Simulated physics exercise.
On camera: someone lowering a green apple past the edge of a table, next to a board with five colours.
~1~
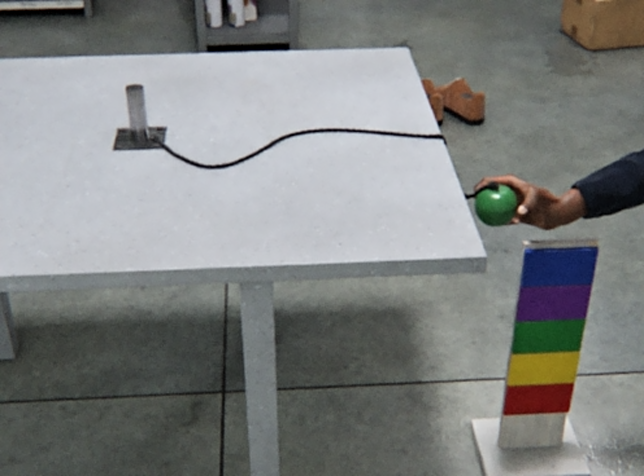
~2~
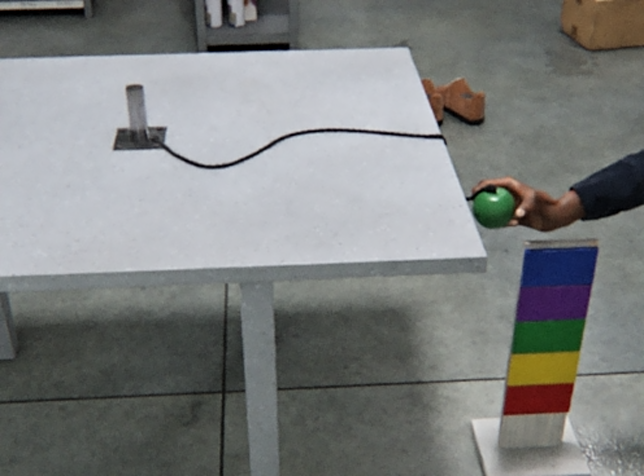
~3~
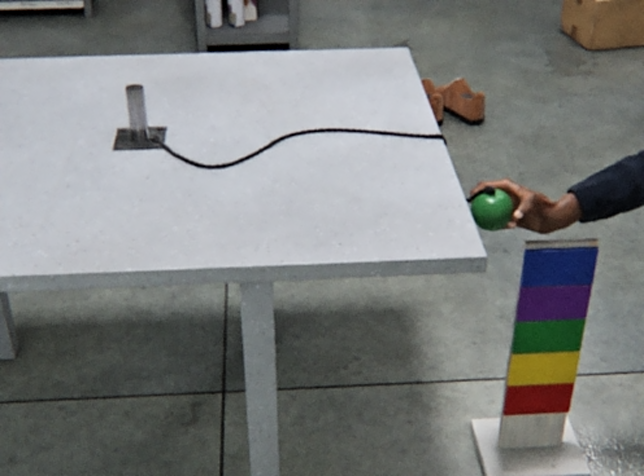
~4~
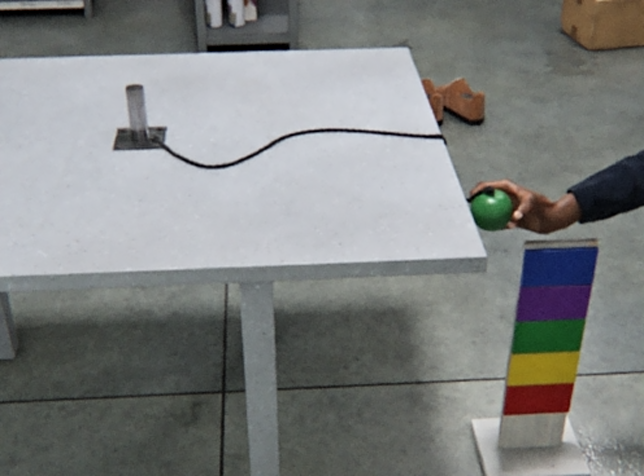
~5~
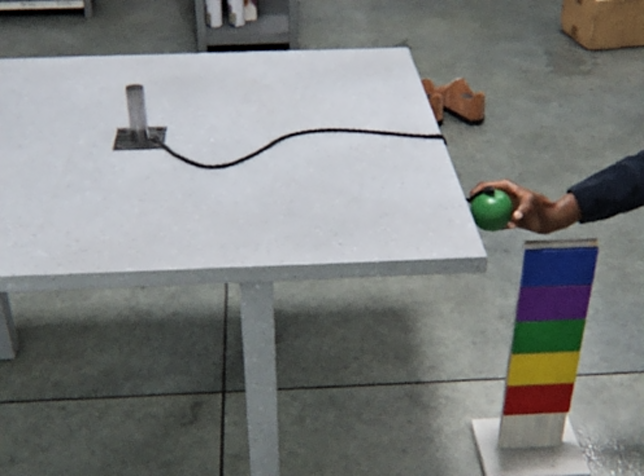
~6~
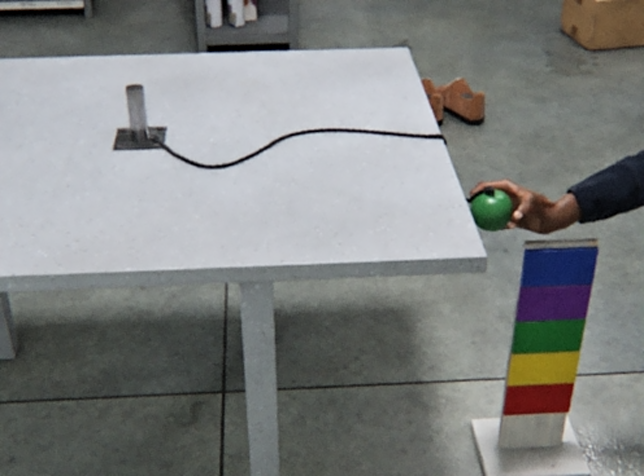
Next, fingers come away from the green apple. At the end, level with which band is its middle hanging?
Level with purple.
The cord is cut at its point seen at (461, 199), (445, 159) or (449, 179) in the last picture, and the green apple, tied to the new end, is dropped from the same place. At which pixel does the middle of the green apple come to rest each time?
Case by case: Close to (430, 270), (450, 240) and (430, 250).
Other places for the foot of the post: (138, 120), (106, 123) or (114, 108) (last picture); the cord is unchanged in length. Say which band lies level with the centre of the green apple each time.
In turn, purple, then blue, then blue.
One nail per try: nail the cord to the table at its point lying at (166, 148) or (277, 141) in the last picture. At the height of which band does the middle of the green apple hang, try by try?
Going through them one at a time, the answers are purple; blue.
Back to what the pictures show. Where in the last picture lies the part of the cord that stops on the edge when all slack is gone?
Near pixel (384, 133).
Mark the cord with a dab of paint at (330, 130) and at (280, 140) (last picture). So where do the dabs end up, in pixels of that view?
They finish close to (388, 145) and close to (332, 143).
Soon after, apple near (417, 288); level with purple.
After that, apple near (451, 303); level with purple.
In the end, apple near (442, 304); level with purple. The cord holds its middle at purple.
